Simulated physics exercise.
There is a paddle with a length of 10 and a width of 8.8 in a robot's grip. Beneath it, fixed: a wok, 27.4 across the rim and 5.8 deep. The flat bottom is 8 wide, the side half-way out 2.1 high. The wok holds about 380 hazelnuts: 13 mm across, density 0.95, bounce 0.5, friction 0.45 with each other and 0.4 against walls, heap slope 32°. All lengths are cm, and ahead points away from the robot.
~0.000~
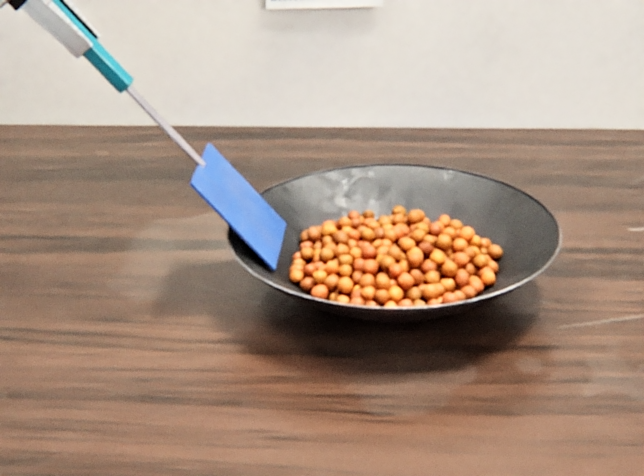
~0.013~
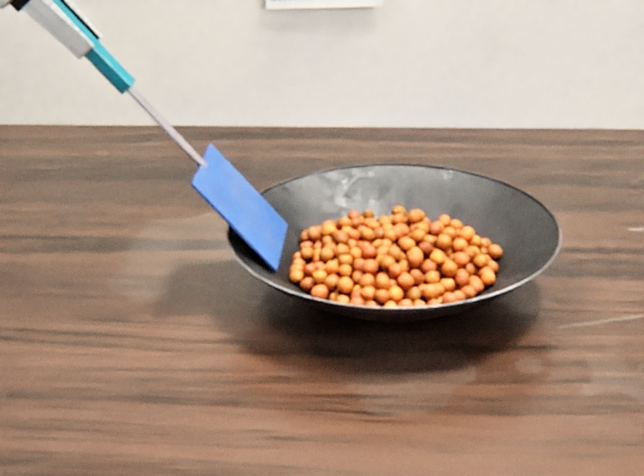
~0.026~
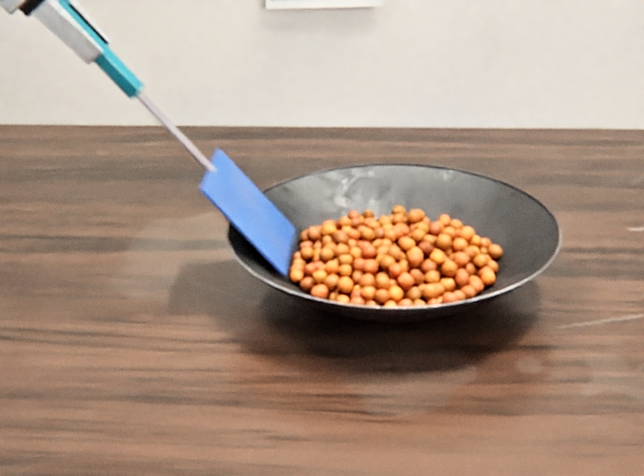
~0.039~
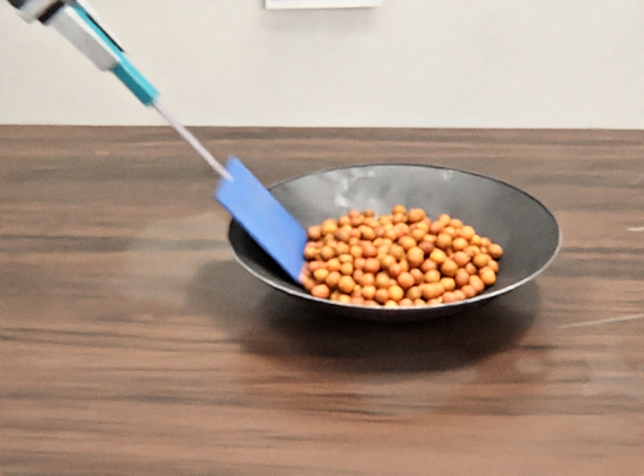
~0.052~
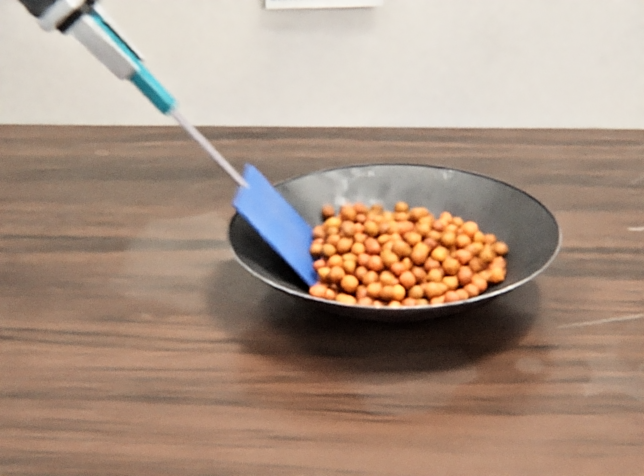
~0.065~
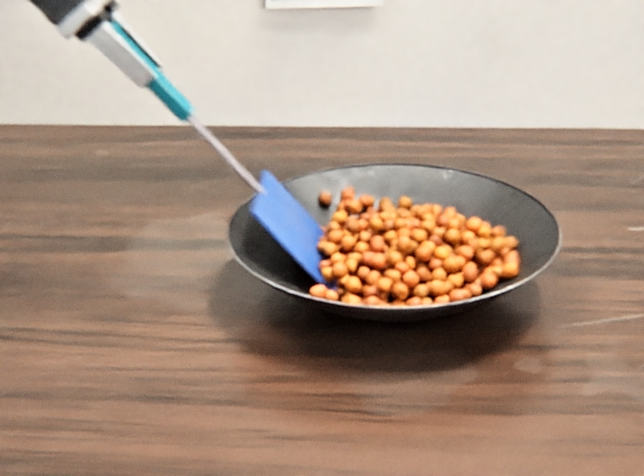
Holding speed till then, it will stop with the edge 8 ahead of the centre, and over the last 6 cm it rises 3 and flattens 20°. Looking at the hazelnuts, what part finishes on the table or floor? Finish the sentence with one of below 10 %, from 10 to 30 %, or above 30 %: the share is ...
The share is above 30 %.
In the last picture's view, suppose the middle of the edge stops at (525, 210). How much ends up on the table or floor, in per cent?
Around 65 percent.
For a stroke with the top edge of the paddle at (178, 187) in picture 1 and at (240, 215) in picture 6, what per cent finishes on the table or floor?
Near 50 in a hundred.
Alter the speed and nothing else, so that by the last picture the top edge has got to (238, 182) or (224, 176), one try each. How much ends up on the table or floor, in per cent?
35 % and 10 %.
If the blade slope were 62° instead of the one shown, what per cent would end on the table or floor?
Roughly 55 per cent.
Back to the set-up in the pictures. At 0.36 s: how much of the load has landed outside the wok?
My estimate is roughly 30 %.
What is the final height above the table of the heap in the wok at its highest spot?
Roughly 4.5 centimetres.
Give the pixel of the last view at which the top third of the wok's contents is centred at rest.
Around (471, 259).
After 0.10 s, sloping 50°, highest piece 7 above the table; 382 in the wok.
After 0.14 s, sloping 44°, highest piece 8 above the table; 370 in the wok, 12 on the blade or in flight.
After 0.36 s, sloping 30°, highest piece 13 above the table; 178 in the wok, 115 on the table or floor, 89 on the blade or in flight.
After 1.41 s, sloping 30°, highest piece 4 above the table; 204 on the table or floor, 178 in the wok.
In the end, 204 on the table or floor, 178 in the wok. That is 53 % on the table or floor.
